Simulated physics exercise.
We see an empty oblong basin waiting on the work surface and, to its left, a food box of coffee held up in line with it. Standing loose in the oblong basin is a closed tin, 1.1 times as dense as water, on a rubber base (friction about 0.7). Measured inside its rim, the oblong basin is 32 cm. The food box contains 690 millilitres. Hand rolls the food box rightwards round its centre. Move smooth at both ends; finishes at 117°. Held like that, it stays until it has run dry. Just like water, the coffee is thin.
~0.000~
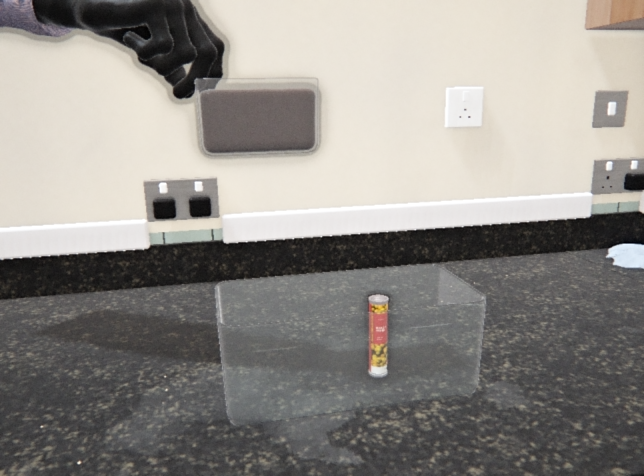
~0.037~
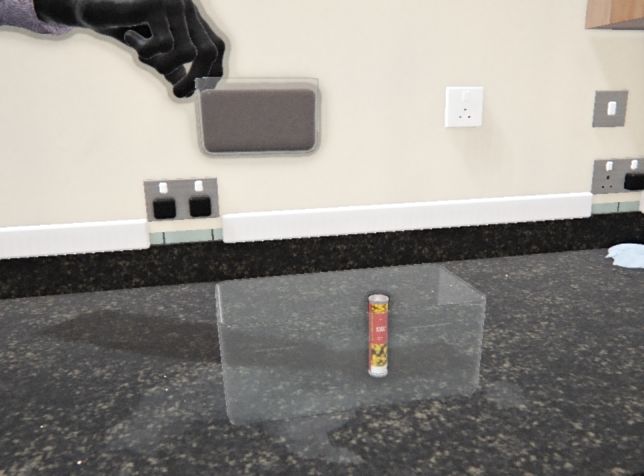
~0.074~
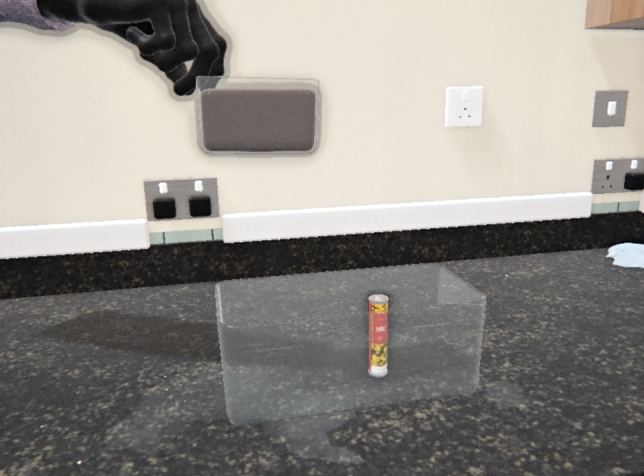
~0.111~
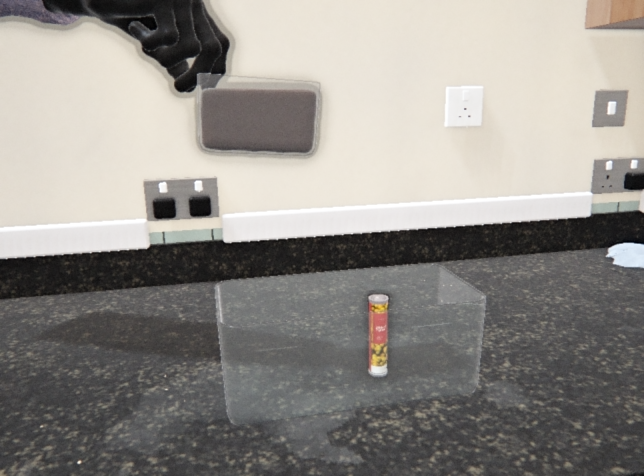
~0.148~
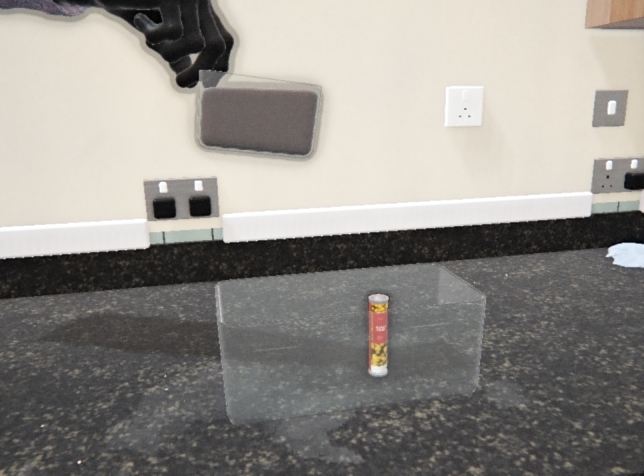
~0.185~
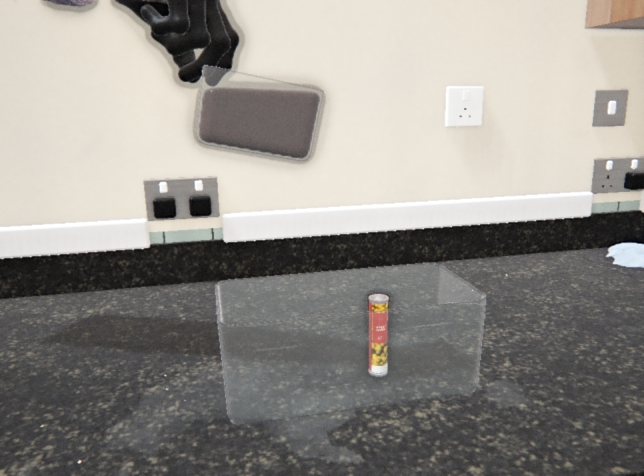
A dark gloved hand holds a grey-brown box level against the pale wall, above and to the left of a clear, empty basin with a small closed tin standing in it on the speckled worktop. Slowly at first, the hand turns the box slightly clockwise, its right end dipping a little.
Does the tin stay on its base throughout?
Odds are it weathers it.
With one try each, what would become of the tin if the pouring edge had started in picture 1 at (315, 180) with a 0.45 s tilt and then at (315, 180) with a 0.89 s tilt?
Try 1: Tipped over; try 2: Tipped over.
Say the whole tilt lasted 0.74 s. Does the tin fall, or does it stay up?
Outcome - the tin remains standing.
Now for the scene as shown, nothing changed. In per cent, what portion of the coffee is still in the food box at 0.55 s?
I'd estimate some 48 % remains.
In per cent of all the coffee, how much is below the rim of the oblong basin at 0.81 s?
I reckon close to 80 per cent.
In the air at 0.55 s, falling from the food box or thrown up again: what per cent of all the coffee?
Near 46 per cent at that time.
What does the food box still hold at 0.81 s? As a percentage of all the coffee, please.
Close to 6 in a hundred.
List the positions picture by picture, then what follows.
In the first frame, it leans 0°; its right rim is at (311, 82); the coffee meets the walls at (199, 92) and (309, 91); the oblong basin's rim runs from (218, 304) to (461, 281); the tin's top is at (379, 302).
In the second frame, it leans 1°; its right rim is at (312, 82); the coffee meets the walls at (200, 92) and (309, 91).
In the third frame, it leans 2°; its right rim is at (313, 83); the coffee meets the walls at (200, 92) and (310, 92).
In the fourth frame, it leans 4°; its right rim is at (314, 86); the coffee meets the walls at (202, 91) and (311, 92).
In the fifth frame, it leans 8°; its right rim is at (315, 89); the coffee meets the walls at (202, 91) and (312, 93).
In the sixth frame, it leans 12°; its right rim is at (317, 94); the coffee meets the walls at (204, 91) and (314, 93).
By 0.55 s the tilt is 79° and 47 per cent is still to pour; the tin stands where it began.
By 0.81 s the tilt is 115° and 6 per cent is still to pour; the tin stands where it began.
By 1.09 s the tilt is 117° and 0 per cent is still to pour; the tin stands where it began.
By 1.39 s the tilt is 117° and 0 per cent is still to pour; the tin stands where it began.
At rest the tin stands where it began.
